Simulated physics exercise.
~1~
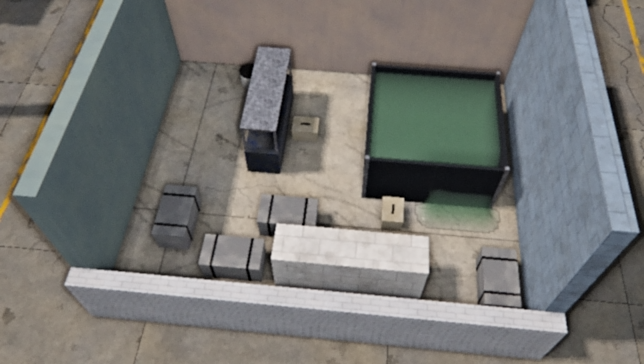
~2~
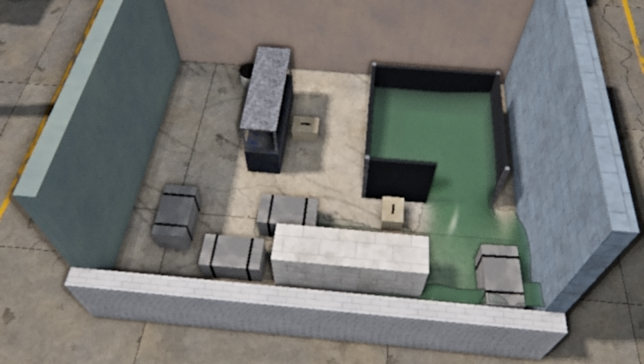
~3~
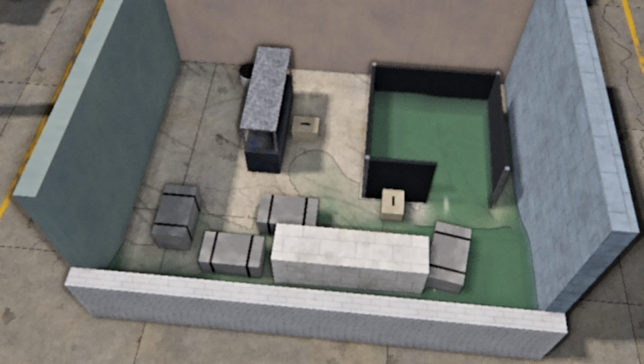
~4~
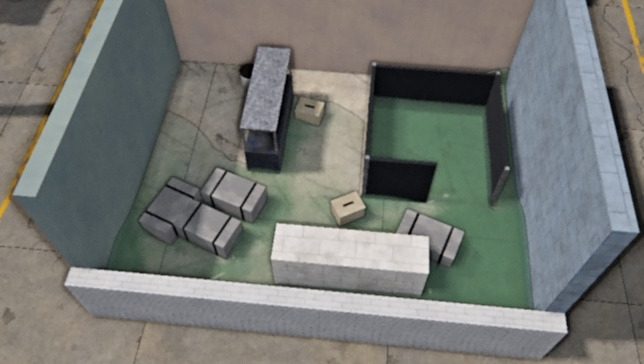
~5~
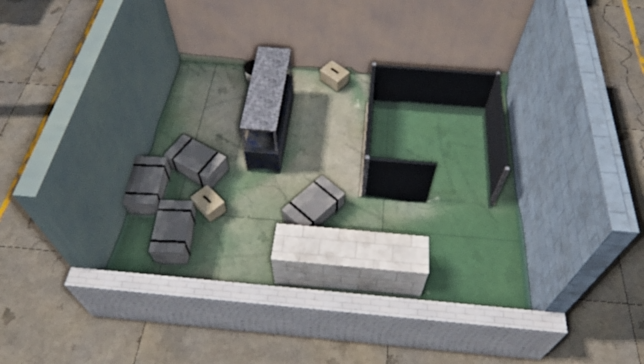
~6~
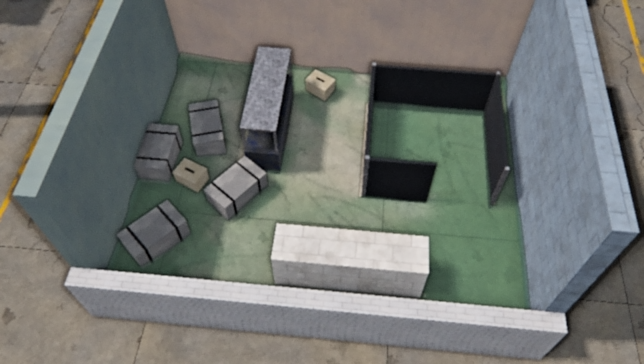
A tank of green water burst open at its front right corner and flooded the walled yard, pushing grey crates and small tan boxes leftward past a long white block, until most of them sat scattered on the left side, still upright.
